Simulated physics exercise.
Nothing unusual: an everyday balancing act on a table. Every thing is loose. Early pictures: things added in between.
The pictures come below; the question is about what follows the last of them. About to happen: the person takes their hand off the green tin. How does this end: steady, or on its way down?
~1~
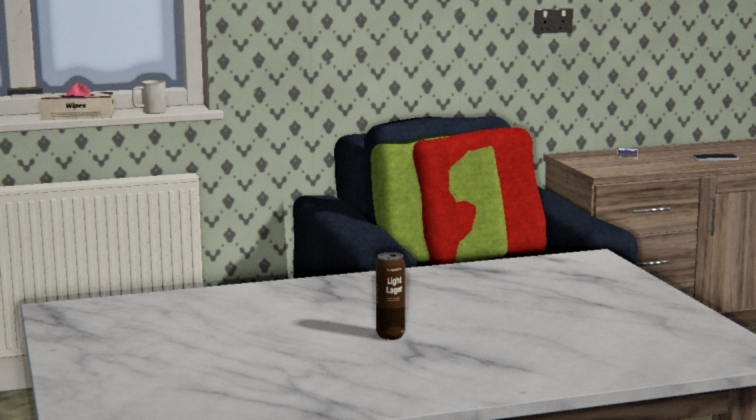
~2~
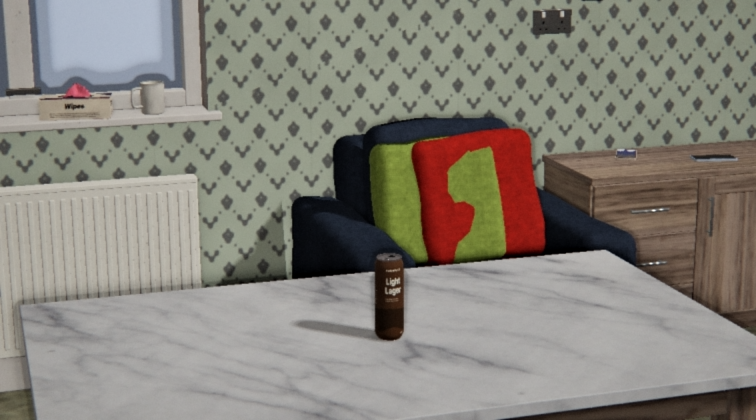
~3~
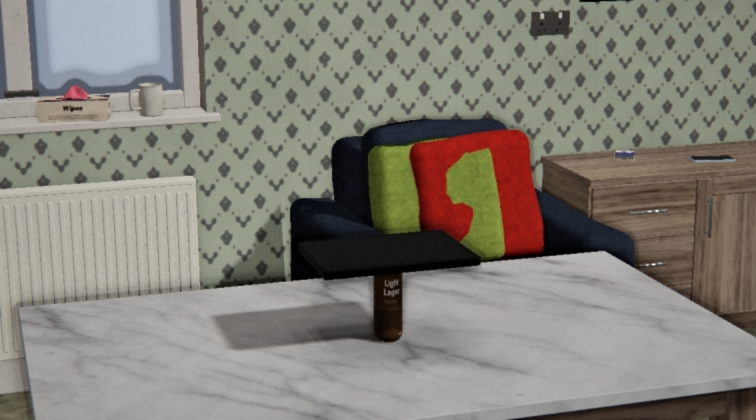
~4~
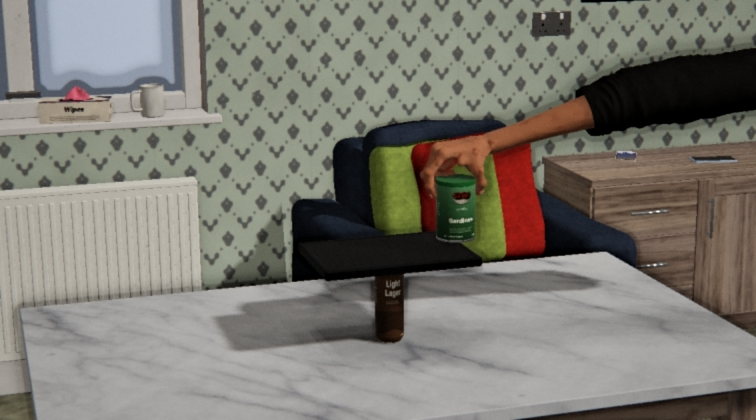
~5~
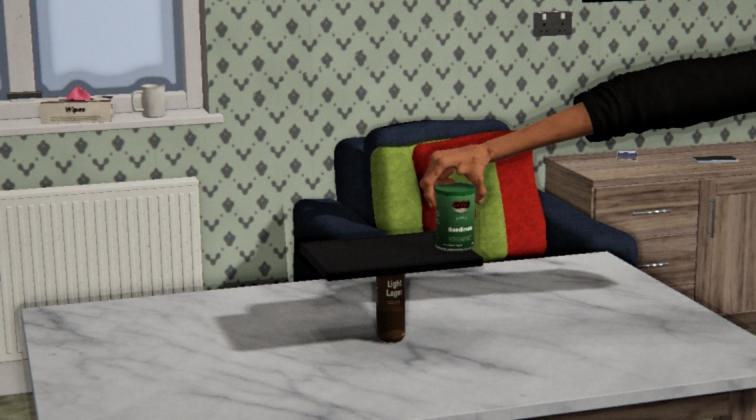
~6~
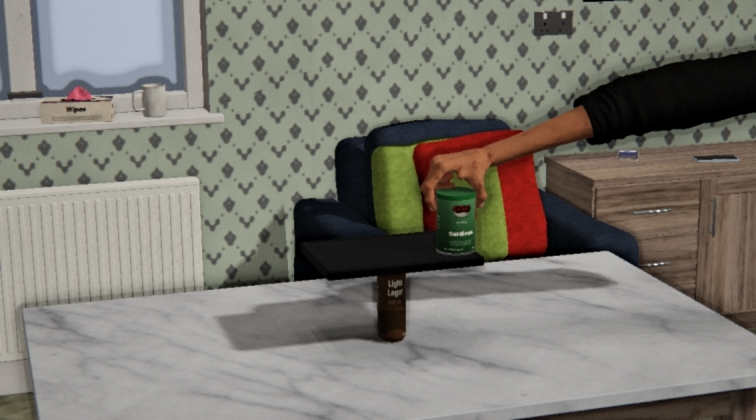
The result: A fall.
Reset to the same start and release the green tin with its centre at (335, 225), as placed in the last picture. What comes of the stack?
Result: The stack tips over.
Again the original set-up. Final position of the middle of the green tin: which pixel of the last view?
It finishes at about (528, 327).
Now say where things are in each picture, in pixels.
In the first picture, the last thing is not in view yet; brown can (391, 297).
In the second picture, the last thing is not in view yet; brown can (389, 297).
In the third picture, the last thing is not in view yet; brown can (388, 299).
In the fourth picture, still above its spot; green tin (456, 208); brown can (389, 300).
In the fifth picture, still above its spot; green tin (455, 217); brown can (391, 300).
In the sixth picture, set down, still held; green tin (456, 221); brown can (392, 299).
Then, 0.40 s past the last view, green tin now fallen; black lid rocked 62° from its first pose.
Then, 0.50 s past the last view, black lid rocked 68° from its first pose.
Then, 0.80 s past the last view, black lid now fallen; brown can rocked 25° from its first pose.
Then, 1.00 s past the last view, brown can now fallen.
Finally, fallen, green tin, brown can and black lid. Final places as the last picture's camera would see them, green tin near (528, 327). The stack comes apart.
